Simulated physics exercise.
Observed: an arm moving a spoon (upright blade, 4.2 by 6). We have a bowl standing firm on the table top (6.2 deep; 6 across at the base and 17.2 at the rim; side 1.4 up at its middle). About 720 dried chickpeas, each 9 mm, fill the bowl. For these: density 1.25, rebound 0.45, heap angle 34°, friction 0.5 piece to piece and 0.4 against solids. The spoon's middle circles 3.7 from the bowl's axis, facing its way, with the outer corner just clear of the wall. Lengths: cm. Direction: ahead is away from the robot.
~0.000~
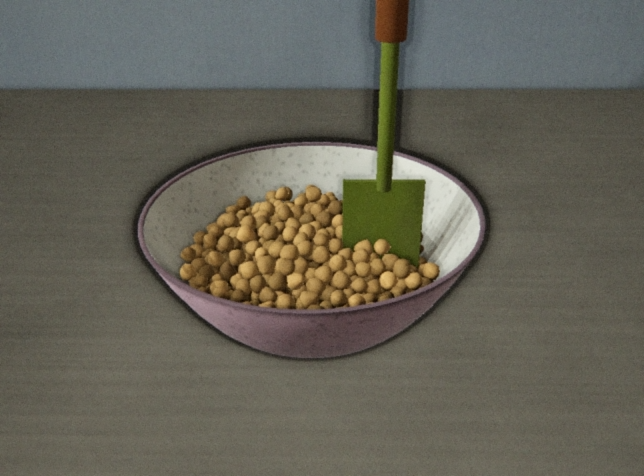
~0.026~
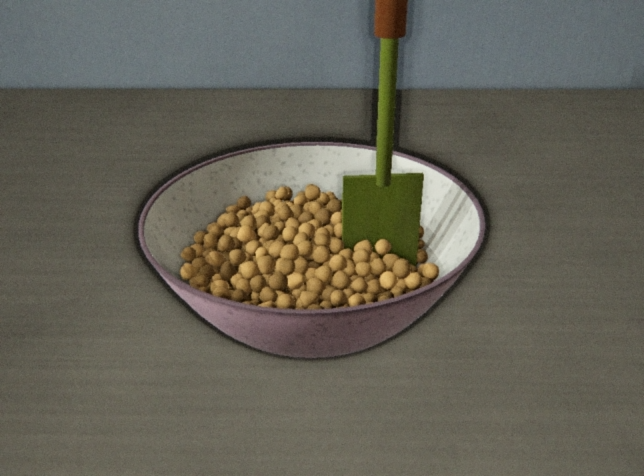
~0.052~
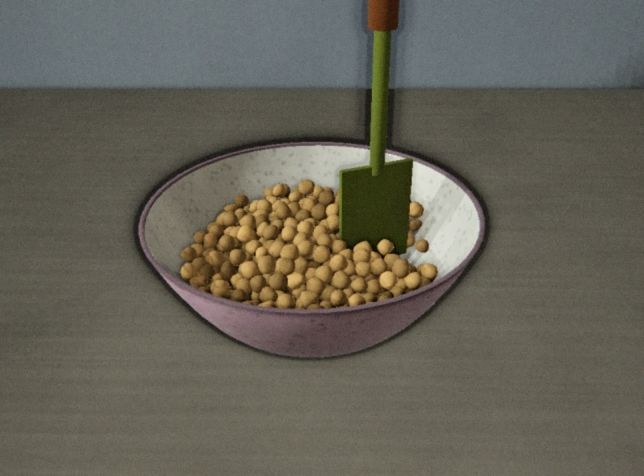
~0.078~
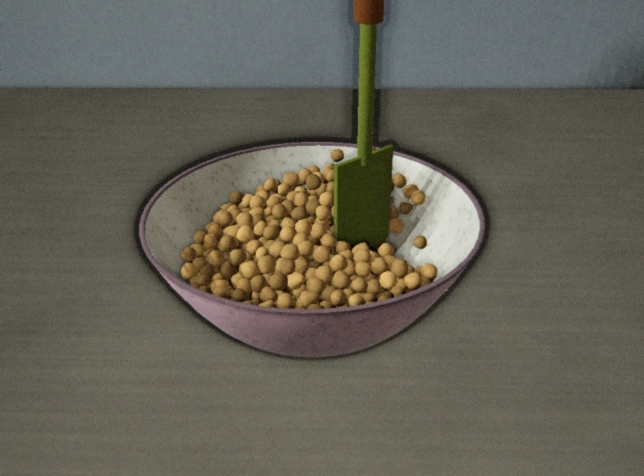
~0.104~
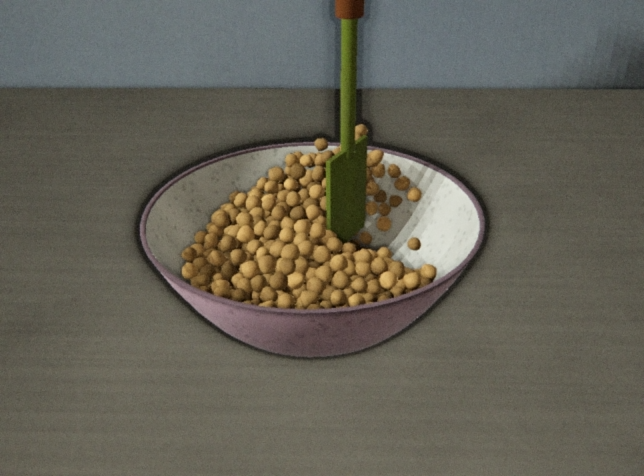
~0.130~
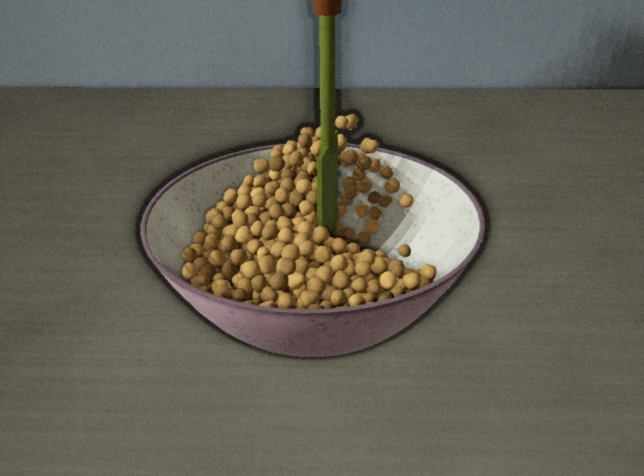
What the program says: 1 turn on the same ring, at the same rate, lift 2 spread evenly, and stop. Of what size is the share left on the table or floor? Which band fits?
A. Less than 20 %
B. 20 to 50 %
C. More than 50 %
Answer: A.
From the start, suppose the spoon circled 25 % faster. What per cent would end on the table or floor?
In that case, close to 25 in a hundred.
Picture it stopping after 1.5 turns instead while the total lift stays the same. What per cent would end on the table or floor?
It would be around 20 percent.
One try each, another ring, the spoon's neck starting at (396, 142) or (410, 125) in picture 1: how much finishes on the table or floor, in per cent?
Near 20 and 5 in a hundred, one try each.
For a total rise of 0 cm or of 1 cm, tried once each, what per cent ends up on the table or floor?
Estimates: 20 % then 20 %.
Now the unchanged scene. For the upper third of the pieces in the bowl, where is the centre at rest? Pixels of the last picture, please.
It is centred around (351, 240).
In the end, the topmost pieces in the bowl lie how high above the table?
Roughly 6.0 centimetres.
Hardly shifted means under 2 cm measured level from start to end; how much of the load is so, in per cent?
About 40 %.
After 0.28 s, 186° round, highest piece 8 above the table; 676 in the bowl, 9 on the table or floor, 30 in flight or on the tool.
After 0.43 s, 292° round, highest piece 9 above the table; 644 in the bowl, 53 on the table or floor, 18 in flight or on the tool.
After 0.70 s, 0° round, highest piece 6 above the table; 619 in the bowl, 96 on the table or floor.
After 1.40 s, 0° round, highest piece 6 above the table; 619 in the bowl, 96 on the table or floor.
In the end, 619 in the bowl, 96 on the table or floor. That is 13 % on the table or floor.
